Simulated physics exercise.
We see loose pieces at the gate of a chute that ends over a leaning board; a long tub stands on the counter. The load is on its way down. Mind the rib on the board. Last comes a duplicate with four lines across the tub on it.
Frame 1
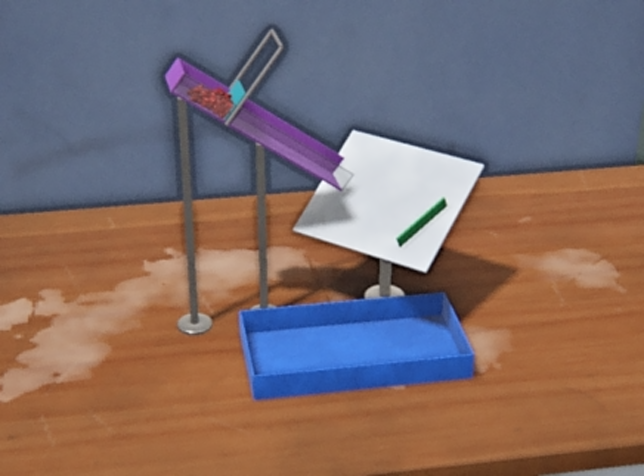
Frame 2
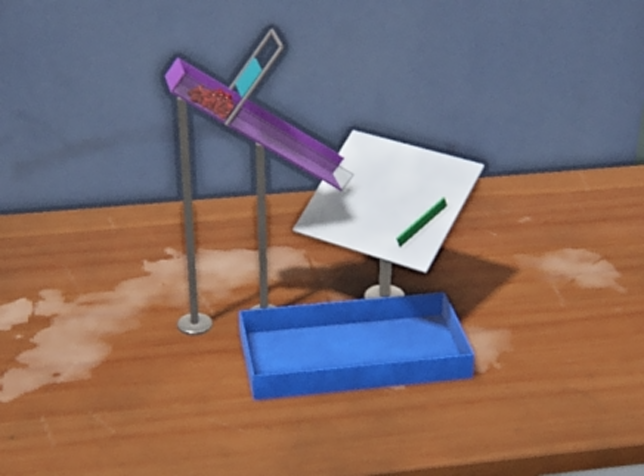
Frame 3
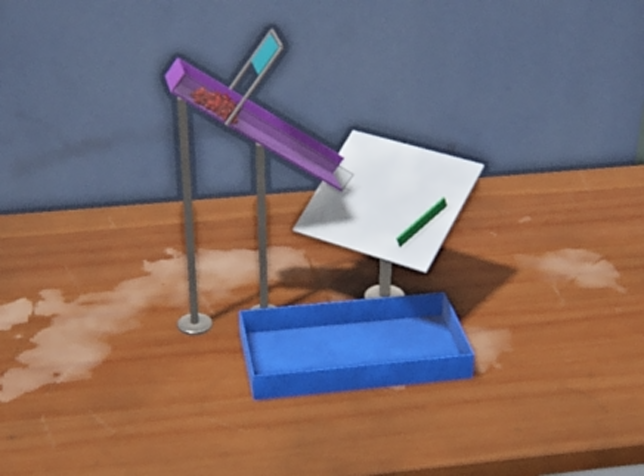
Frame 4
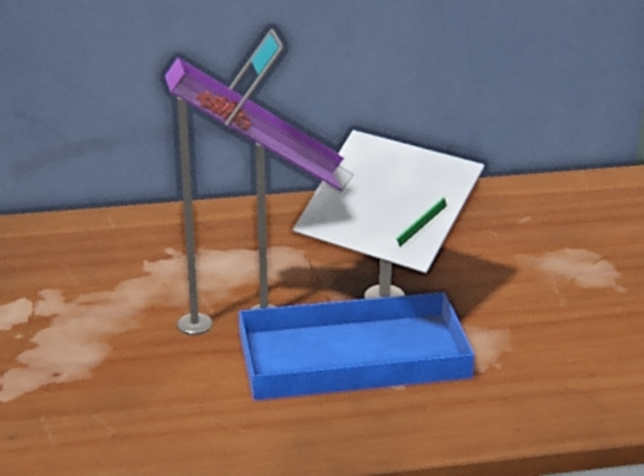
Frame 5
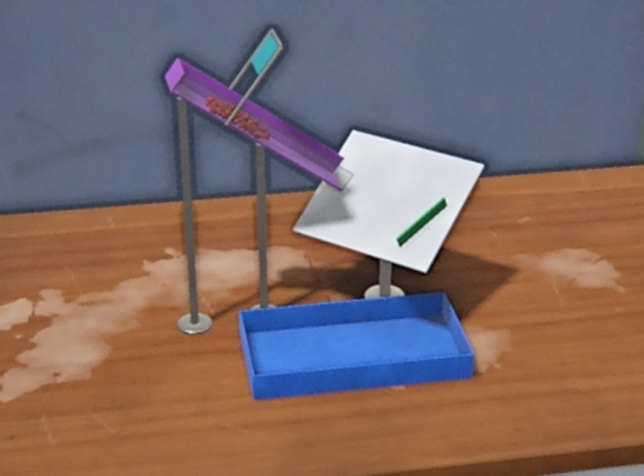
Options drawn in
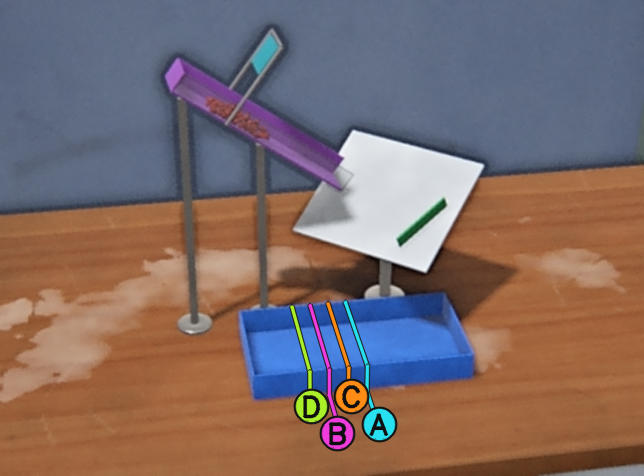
Small reddish pieces slide down a sloping purple chute after its light blue gate rises.
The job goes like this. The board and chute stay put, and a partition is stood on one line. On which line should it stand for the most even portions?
The answer is line A.
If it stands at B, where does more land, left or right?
The right side.
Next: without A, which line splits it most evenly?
That is line C.
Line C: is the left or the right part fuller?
The right side.
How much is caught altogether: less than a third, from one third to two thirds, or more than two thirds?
More than two thirds.
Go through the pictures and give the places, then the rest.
The first picture shows load behind the gate at (214, 96), kidney beans; lip of the chute at (337, 182), sloping fairly steeply.
The second picture shows middle of the board at (388, 197), tilted fairly steeply; middle of its low edge at (357, 250); of its high edge at (417, 147).
The third picture shows front corners of the tub at (254, 376) and (473, 354), empty; front of the load at (234, 112).
The fourth picture shows middle of the load at (222, 112); its front at (248, 125), about a quarter of the way to the lip; rib from (444, 197) to (396, 239).
The fifth picture shows middle of the load at (233, 118); its front at (267, 136), about a third of the way to the lip.
On the marked copy, line A crosses the front rim at (367, 365); line B crosses the front rim at (329, 369); line C crosses the front rim at (348, 367); line D crosses the front rim at (309, 371).
For line A, of what is caught, about a third on the left of the divider, about two thirds on the right.
For line B, of what is caught, a stray few on the left of the divider, nearly all on the right.
For line C, of what is caught, about a quarter on the left of the divider, most on the right.
For line D, of what is caught, none on the left of the divider, all on the right.
